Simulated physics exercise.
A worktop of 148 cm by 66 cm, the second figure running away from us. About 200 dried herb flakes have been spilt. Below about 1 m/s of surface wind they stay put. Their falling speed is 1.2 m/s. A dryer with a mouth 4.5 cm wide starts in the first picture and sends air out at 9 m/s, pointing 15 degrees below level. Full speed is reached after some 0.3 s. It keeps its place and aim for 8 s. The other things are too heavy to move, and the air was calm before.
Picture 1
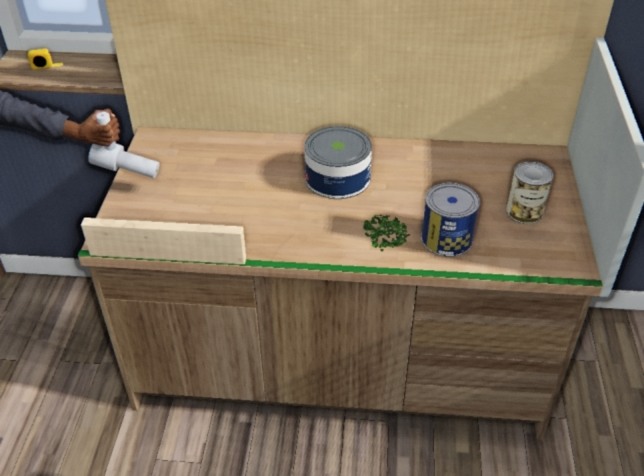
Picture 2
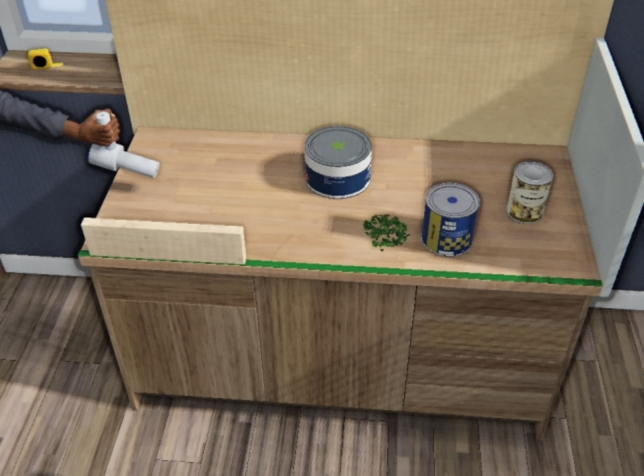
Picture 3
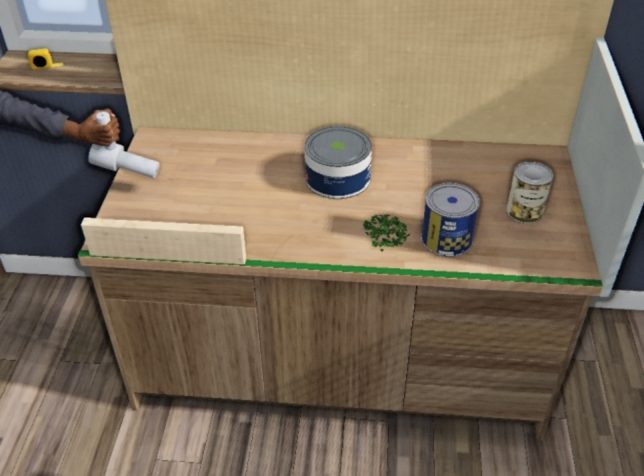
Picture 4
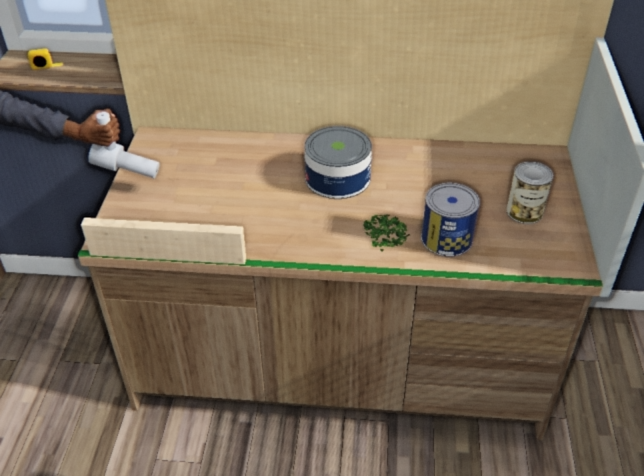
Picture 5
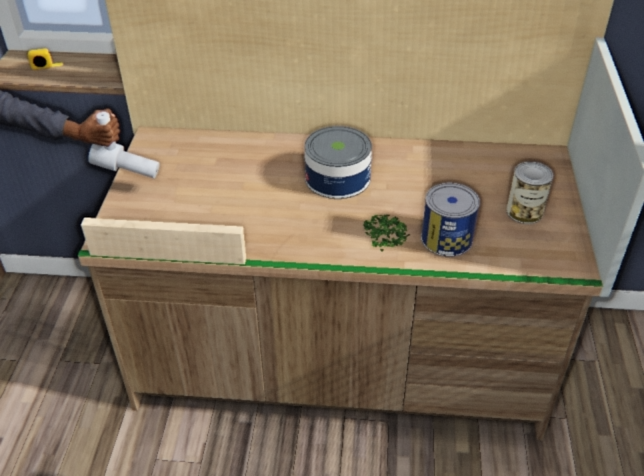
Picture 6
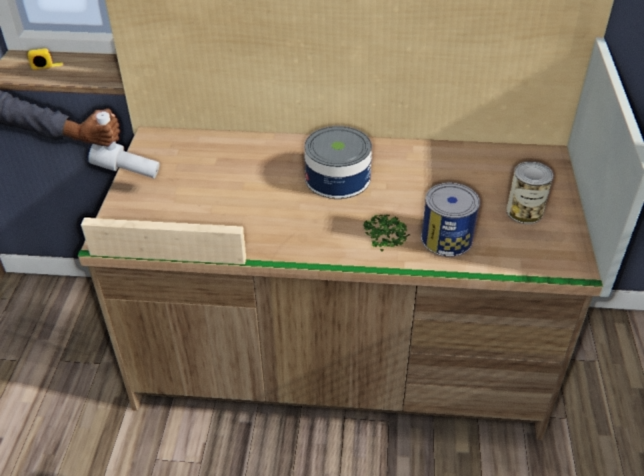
A hand at the left holds a white dryer, its mouth pointed slightly downward across a wooden counter, and stays still. Green herb flakes sit in a small heap among three tins, near the counter's green front edge and a low pale board. Nothing visibly moves from beginning to end.
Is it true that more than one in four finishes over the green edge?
As for a quarter going over the green edge: Yes.
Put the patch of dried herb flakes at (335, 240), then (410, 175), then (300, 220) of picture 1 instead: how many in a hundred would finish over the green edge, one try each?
In that order: 90 %, 0 %, 80 %.
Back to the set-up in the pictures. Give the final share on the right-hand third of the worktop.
About 25 %.
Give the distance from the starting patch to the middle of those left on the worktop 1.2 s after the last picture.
Roughly 20 cm.
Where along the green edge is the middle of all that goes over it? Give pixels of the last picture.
Near (450, 278).
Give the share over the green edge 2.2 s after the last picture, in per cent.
Near 70 %.
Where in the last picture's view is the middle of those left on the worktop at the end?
At about (568, 247).
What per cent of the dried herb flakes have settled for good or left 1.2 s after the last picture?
About 60 %.
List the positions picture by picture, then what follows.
In the first picture, the middle of the dried herb flakes is near (385, 232), none has stirred yet and the mouth of the dryer is at (157, 171).
In the second picture, the middle of the dried herb flakes is near (385, 230), none has stirred yet and the green edge is centred on (334, 271).
In the third picture, the middle of the dried herb flakes is near (385, 230), none has stirred yet, the top of a tin is at (452, 200) and the top of a large tin is at (338, 145).
In the fourth picture, the middle of the dried herb flakes is near (385, 230) and none has stirred yet.
In the fifth picture, the middle of the dried herb flakes is near (385, 230) and none has stirred yet.
In the sixth picture, the middle of the dried herb flakes is near (385, 230) and none has stirred yet.
Then, 1.2 s after the last picture the count stands so, 62 % are over the green edge; the middle of those still in play is near (434, 225).
Then, 2.2 s after the last picture the count stands so, 70 % are over the green edge; the middle of those still in play is near (565, 252).
Then, 4.1 s after the last picture the count stands so, 74 % are over the green edge; the middle of those still in play is near (574, 249).
Then, 7.7 s after the last picture, at the end, 76 % are over the green edge; the middle of those still in play is near (568, 247).
